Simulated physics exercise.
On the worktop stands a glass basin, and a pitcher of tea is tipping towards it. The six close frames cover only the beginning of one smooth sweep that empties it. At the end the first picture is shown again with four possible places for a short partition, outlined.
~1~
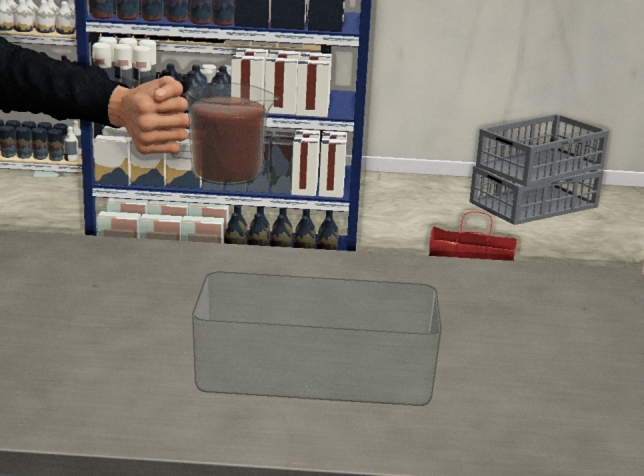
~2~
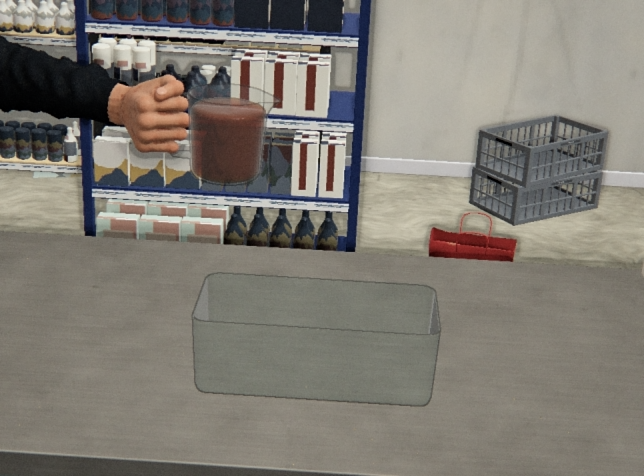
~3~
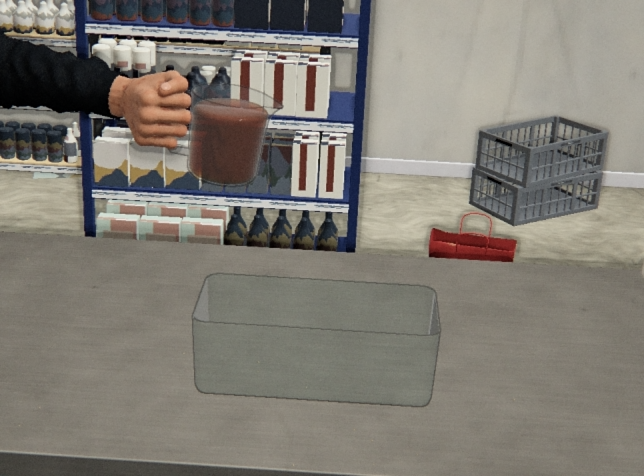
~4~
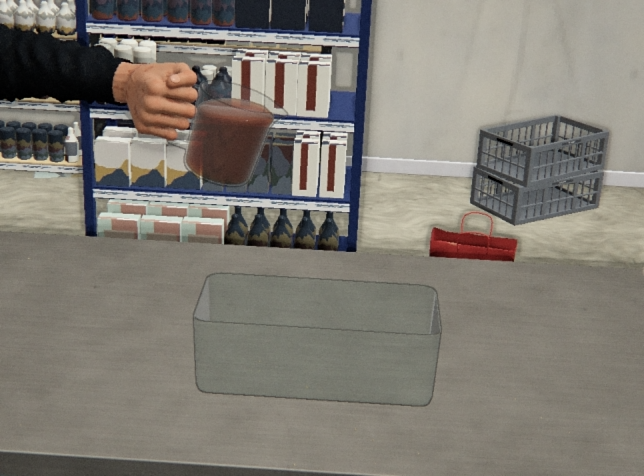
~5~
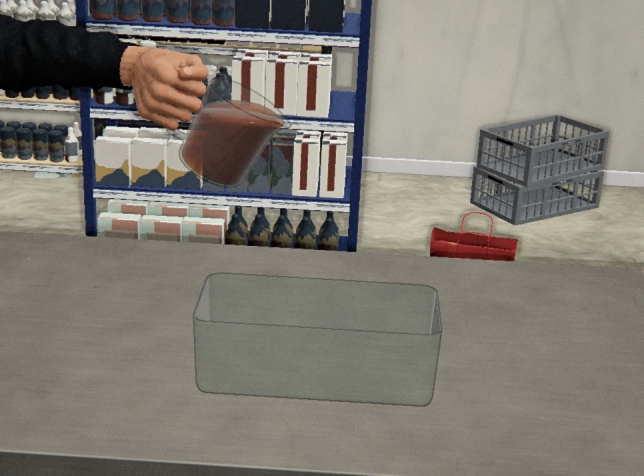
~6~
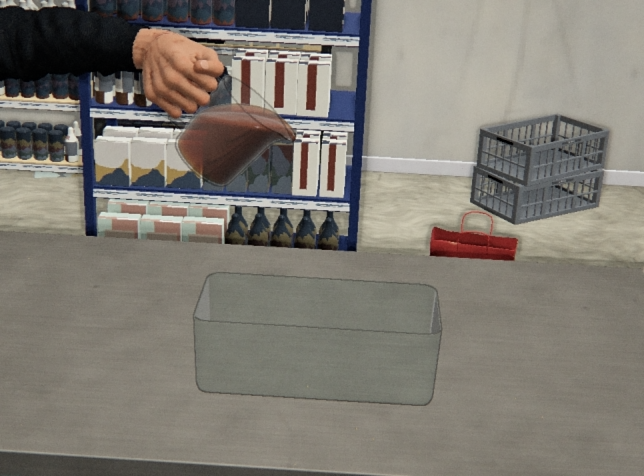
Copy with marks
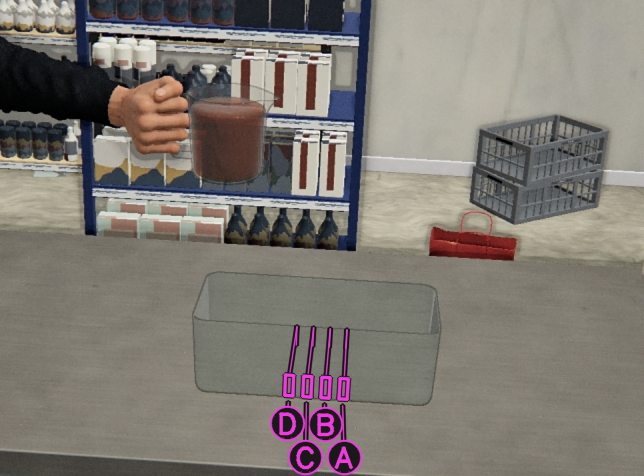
On a grey worktop, a hand tilts a pitcher of brownish-red liquid above a glass basin.
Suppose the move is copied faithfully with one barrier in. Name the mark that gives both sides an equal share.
The answer is slot B.
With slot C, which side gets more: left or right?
More ends on the right.
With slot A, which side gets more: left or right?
The left one.
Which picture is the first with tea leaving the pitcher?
In picture 6.
In magenta, A at (342, 405); B at (324, 404); C at (306, 403); D at (288, 401).
For slot A, about 73 % ends left of the wall and 16 % right of it; 11 % is lost outside.
For slot B, about 52 % ends left of the wall and 41 % right of it; 7 % is lost outside.
For slot C, about 26 % ends left of the wall and 68 % right of it; 5 % is lost outside.
For slot D, about 9 % ends left of the wall and 84 % right of it; 7 % is lost outside.
